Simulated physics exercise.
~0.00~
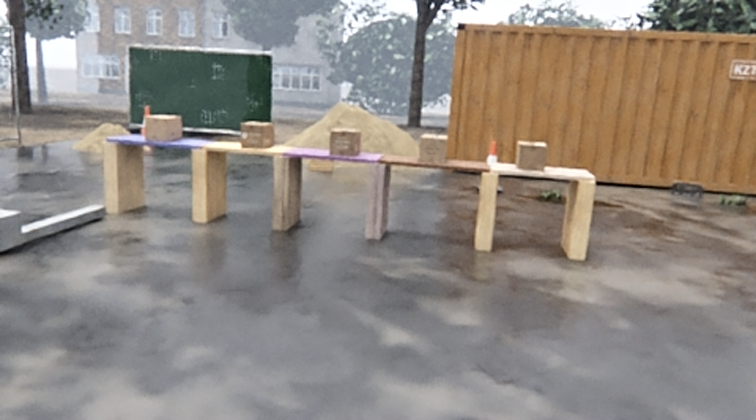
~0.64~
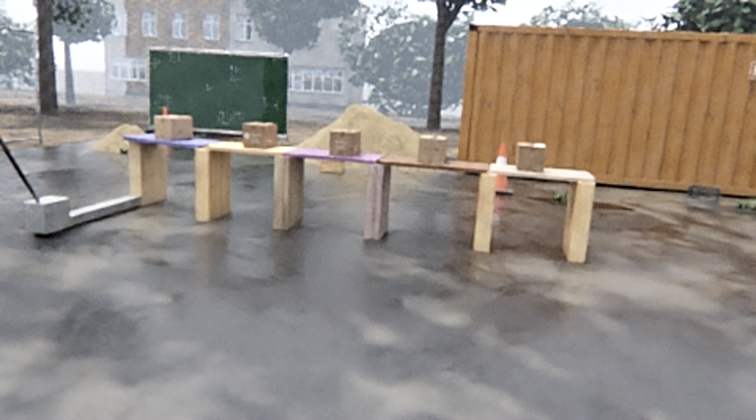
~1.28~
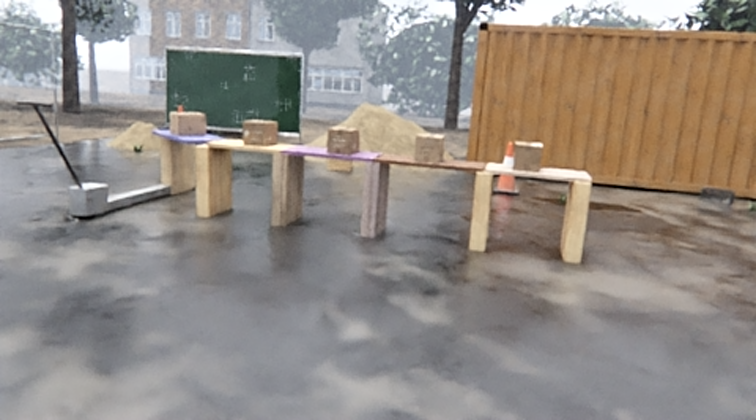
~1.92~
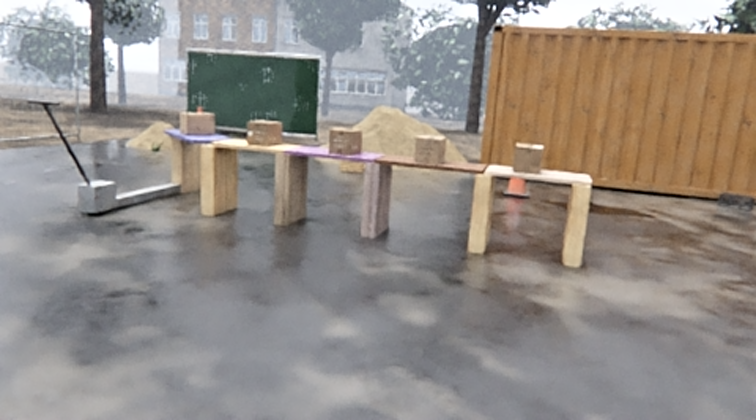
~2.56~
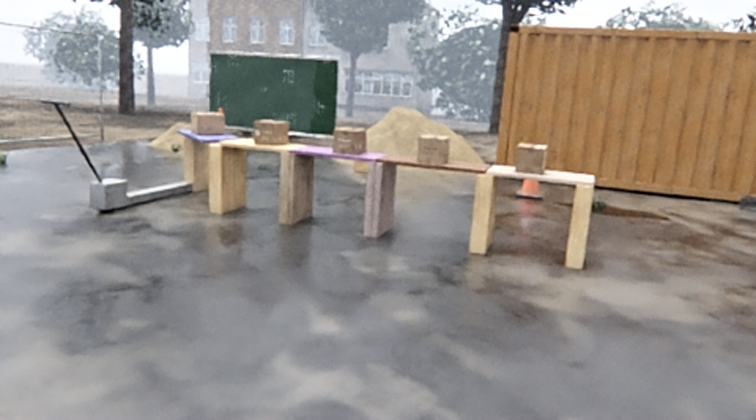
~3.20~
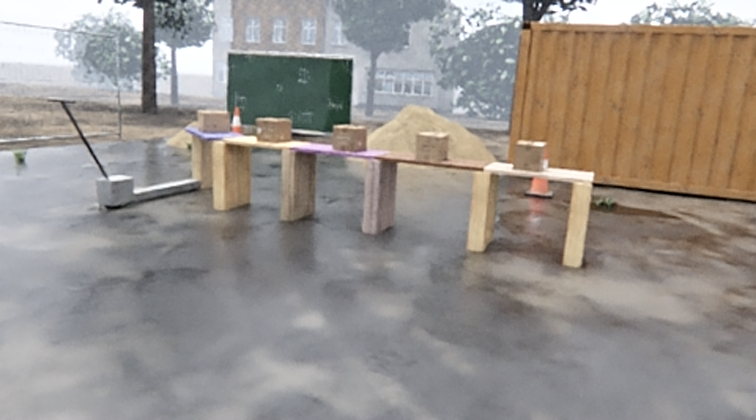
A low metal jack with a long handle slides in from the left across wet pavement toward the end of a row of upright timber slabs bridged by loose boards, each board carrying a small carton. It pushes against the base of the leftmost slab, shifting it and the blue board above slightly to the right. The jack then stops, while the view drifts slowly sideways past a green chalkboard, a sand pile and an orange container. The purple board stays put. At the end, every slab, board and carton is still up.
